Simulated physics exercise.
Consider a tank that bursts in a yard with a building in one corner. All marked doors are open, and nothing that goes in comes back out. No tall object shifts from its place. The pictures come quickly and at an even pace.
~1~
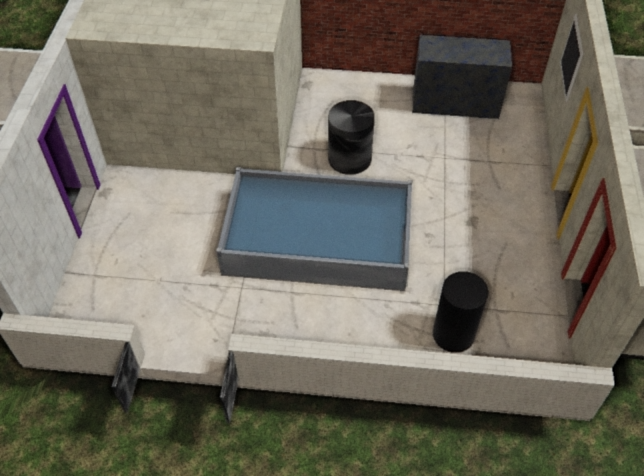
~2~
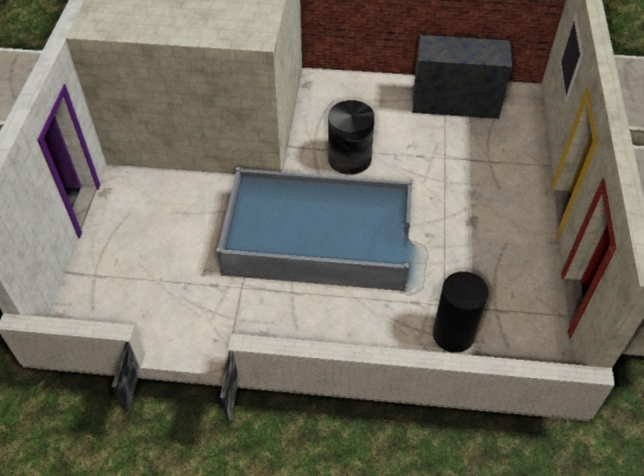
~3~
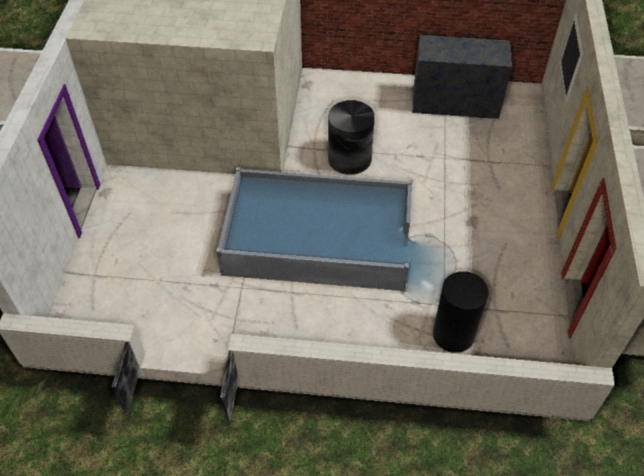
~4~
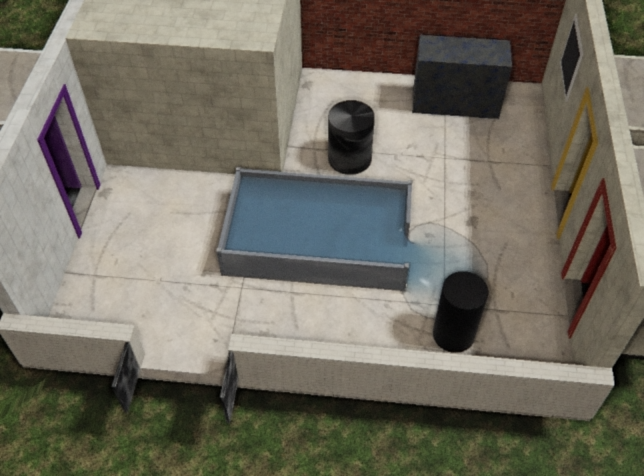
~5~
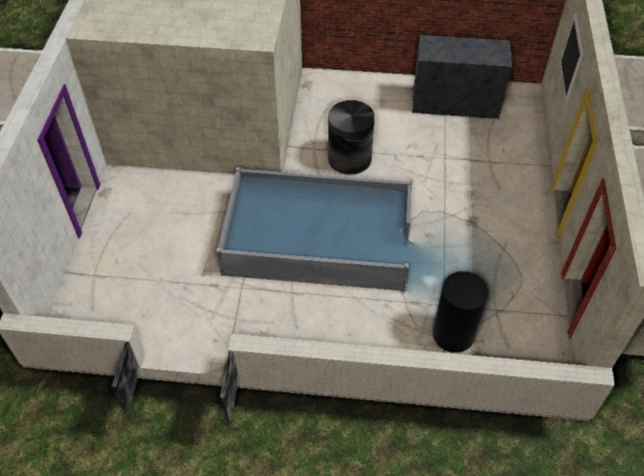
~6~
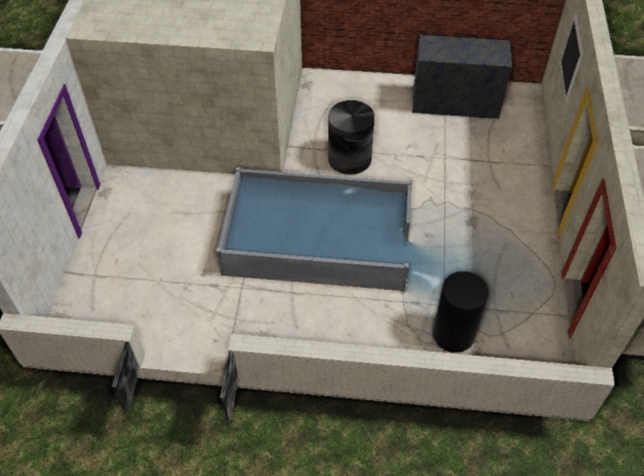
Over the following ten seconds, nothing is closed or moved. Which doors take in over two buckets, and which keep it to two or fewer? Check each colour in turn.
The purple door keeps it to two or fewer; the red door takes in over two; the yellow door takes in over two.
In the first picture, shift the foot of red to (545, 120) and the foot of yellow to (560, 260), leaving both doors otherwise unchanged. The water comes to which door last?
That would be the purple door.
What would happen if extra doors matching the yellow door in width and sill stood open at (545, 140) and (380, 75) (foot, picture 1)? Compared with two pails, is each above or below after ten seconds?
Per door: Within the limit; within the limit.
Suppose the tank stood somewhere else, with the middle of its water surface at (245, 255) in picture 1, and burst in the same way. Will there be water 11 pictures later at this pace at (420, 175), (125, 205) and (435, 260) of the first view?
First one stays unwetted, next one stays unwetted, last one gets inundated.
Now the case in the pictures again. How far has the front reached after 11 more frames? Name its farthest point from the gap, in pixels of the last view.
The front should reach about (544, 161).
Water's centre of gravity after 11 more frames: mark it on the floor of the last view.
Estimate: (370, 251).
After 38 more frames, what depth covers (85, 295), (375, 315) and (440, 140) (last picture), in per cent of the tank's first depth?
The three come to near 0, 2 and 4 per cent respectively.
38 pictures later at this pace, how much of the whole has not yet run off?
Close to 76 in a hundred.
A moment on, water covers 20 % of the floor; the purple door not reached, the red door over two buckets in, the yellow door wet at the sill, nothing in.
Next, water covers 20 % of the floor; the purple door not reached, the red door far over two buckets in, the yellow door under two buckets in.
Then, water covers 30 % of the floor; the purple door not reached, the red door far over two buckets in, the yellow door over two buckets in.
Later, water covers 50 % of the floor; the purple door not reached, the red door far over two buckets in, the yellow door far over two buckets in.
In the end, water covers 75 % of the floor; the purple door wet at the sill, nothing in, the red door far over two buckets in, the yellow door far over two buckets in.
